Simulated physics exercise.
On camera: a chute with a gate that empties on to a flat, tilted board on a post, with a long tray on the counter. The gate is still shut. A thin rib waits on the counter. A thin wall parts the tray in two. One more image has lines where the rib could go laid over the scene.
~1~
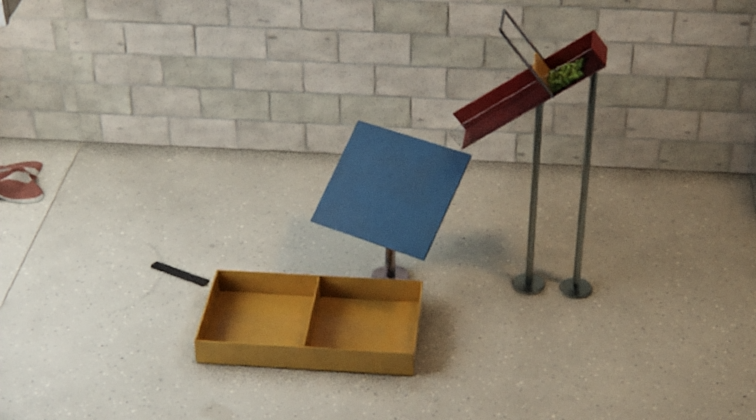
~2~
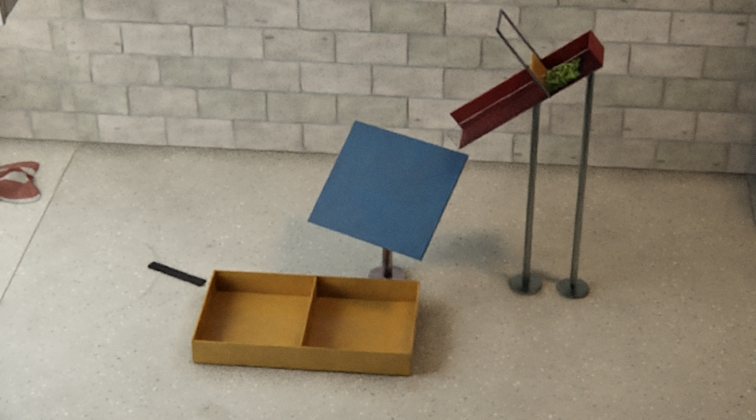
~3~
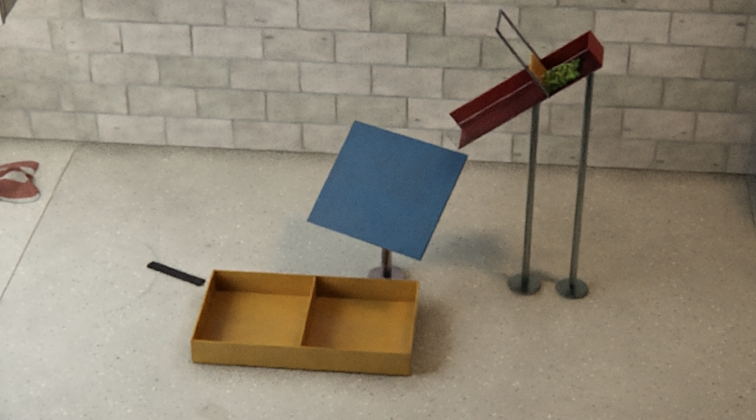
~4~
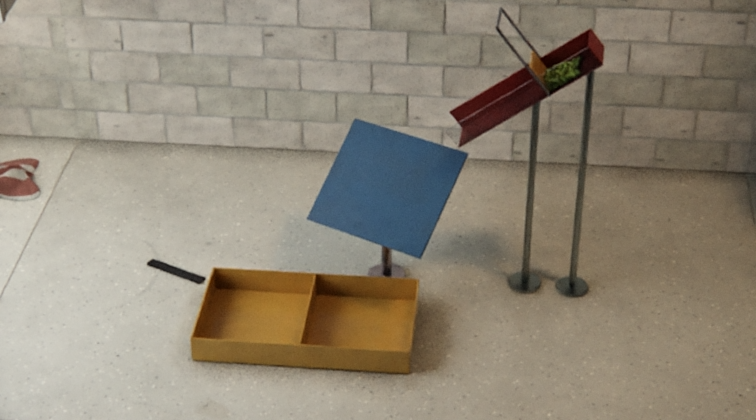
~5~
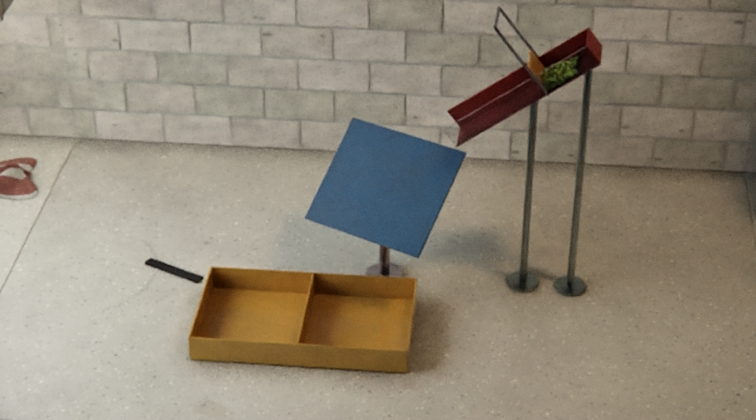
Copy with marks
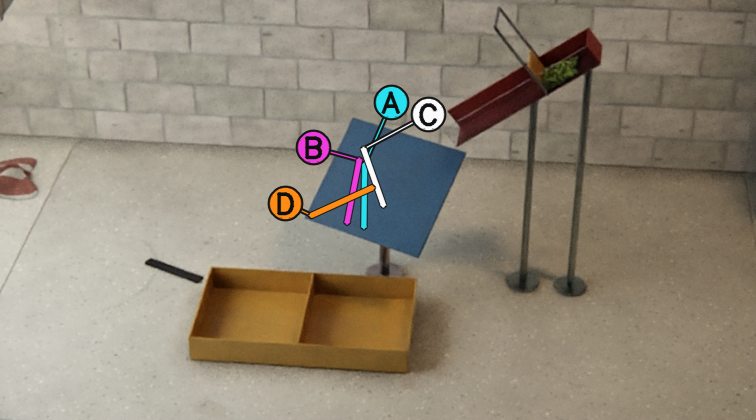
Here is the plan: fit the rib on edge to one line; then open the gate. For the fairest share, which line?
The best line is D.
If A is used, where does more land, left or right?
The right half.
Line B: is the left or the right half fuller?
The right half.
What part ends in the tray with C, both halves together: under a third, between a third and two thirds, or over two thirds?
Line C gives over two thirds.
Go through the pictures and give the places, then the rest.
Load behind the gate (563, 73), dried peas; lip of the chute (464, 139), sloping fairly steeply, in the first picture.
Middle of the board (387, 188), tilted fairly steeply; middle of its low edge (363, 240); of its high edge (411, 137), in the second picture.
Front corners of the tray (191, 340) and (409, 354); front end of its middle wall (299, 347); gate still shut (534, 65), in the third picture.
Middle of the load (560, 72); lip (461, 138), in the fourth picture.
Middle of the load (558, 71); lip (459, 137), in the fifth picture.
On the marked copy, line A from (364, 164) to (363, 226); line B from (359, 159) to (347, 222); line C from (363, 149) to (383, 205); line D from (372, 187) to (311, 215).
For line A, of what is caught, not one piece in the left half, every piece in the right.
For line B, of what is caught, about a tenth in the left half, almost all in the right.
For line C, of what is caught, about a tenth in the left half, almost all in the right.
For line D, of what is caught, roughly half in the left half, roughly half in the right.
